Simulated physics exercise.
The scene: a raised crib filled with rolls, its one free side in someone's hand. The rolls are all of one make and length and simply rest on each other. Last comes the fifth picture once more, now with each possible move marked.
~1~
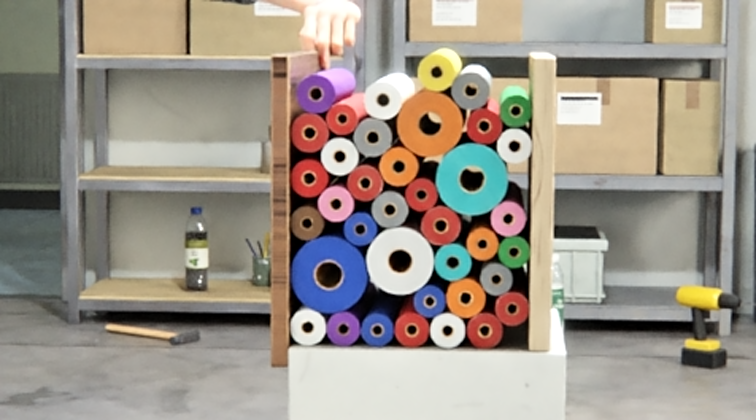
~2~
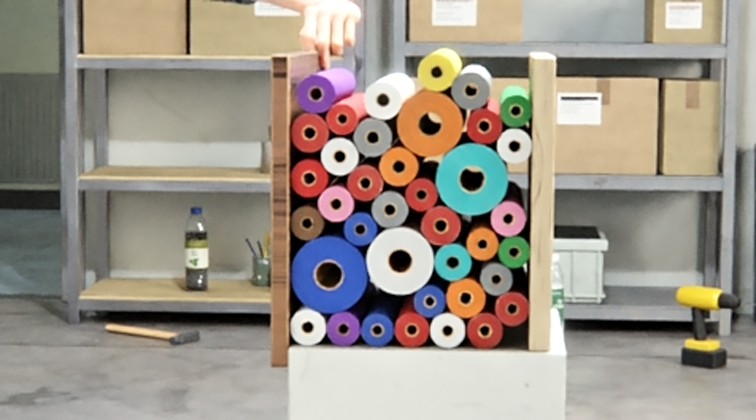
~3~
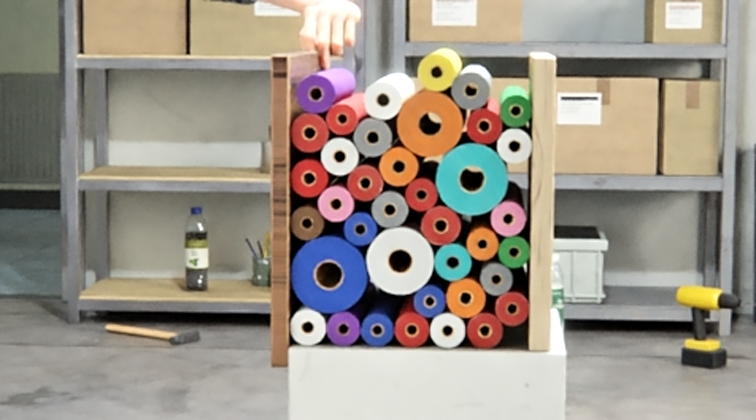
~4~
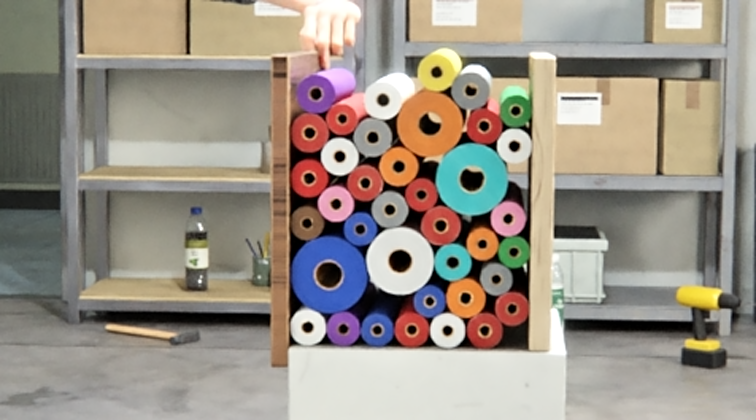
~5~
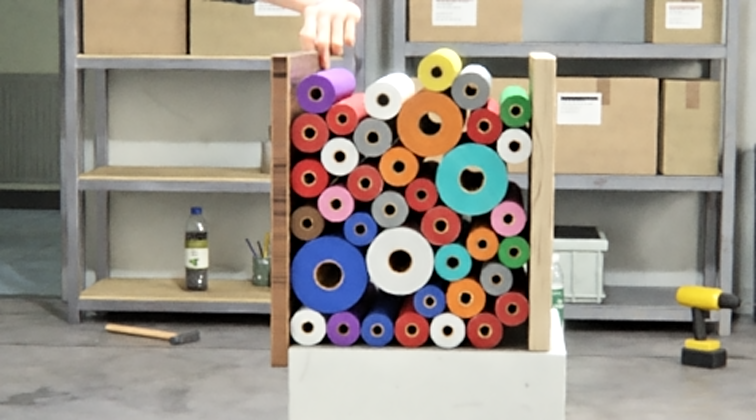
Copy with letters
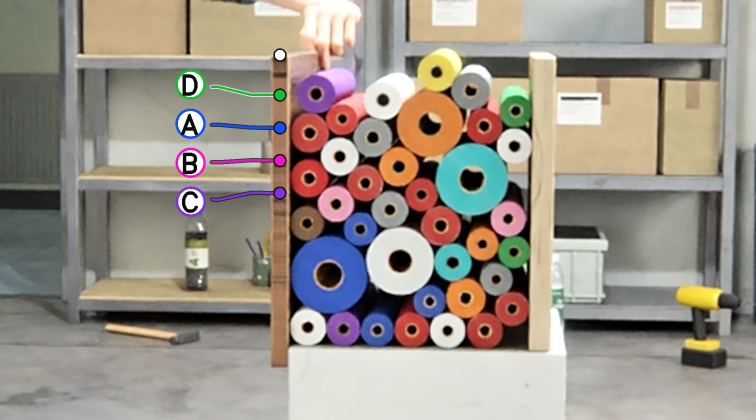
Colourful rolls sit stacked between two wooden boards, a hand on the left one, nothing moving.
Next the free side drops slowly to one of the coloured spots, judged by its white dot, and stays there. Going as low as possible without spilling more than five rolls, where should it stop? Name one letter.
No lower than C.
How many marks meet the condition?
The number is four.
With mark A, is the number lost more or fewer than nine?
At A, fewer than nine.
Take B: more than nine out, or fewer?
It loses fewer than nine.
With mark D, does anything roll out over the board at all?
No, at D.
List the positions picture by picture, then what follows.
A white roll (400, 261); a blue roll (360, 229); a turquoise roll (472, 179), in the first frame.
A turquoise roll (472, 179); an orange roll (399, 167), in the second frame.
A red roll (310, 133); a grey roll (471, 91), in the third frame.
Side board (299, 196); a white roll (308, 327), in the fourth frame.
A red roll (485, 331); a white roll (400, 261); a blue roll (360, 229), in the fifth frame.
On the marked copy, A at (280, 128); B at (280, 161); C at (280, 193); D at (280, 95); the white dot at (280, 55).
Taking C. A third of the way, top of the board (290, 117).
Two thirds of the way, top of the board (290, 189).
When it is over, top of the board (290, 192), three out over the board.
As for the rest, A none out over the board; B none out over the board; D none out over the board.
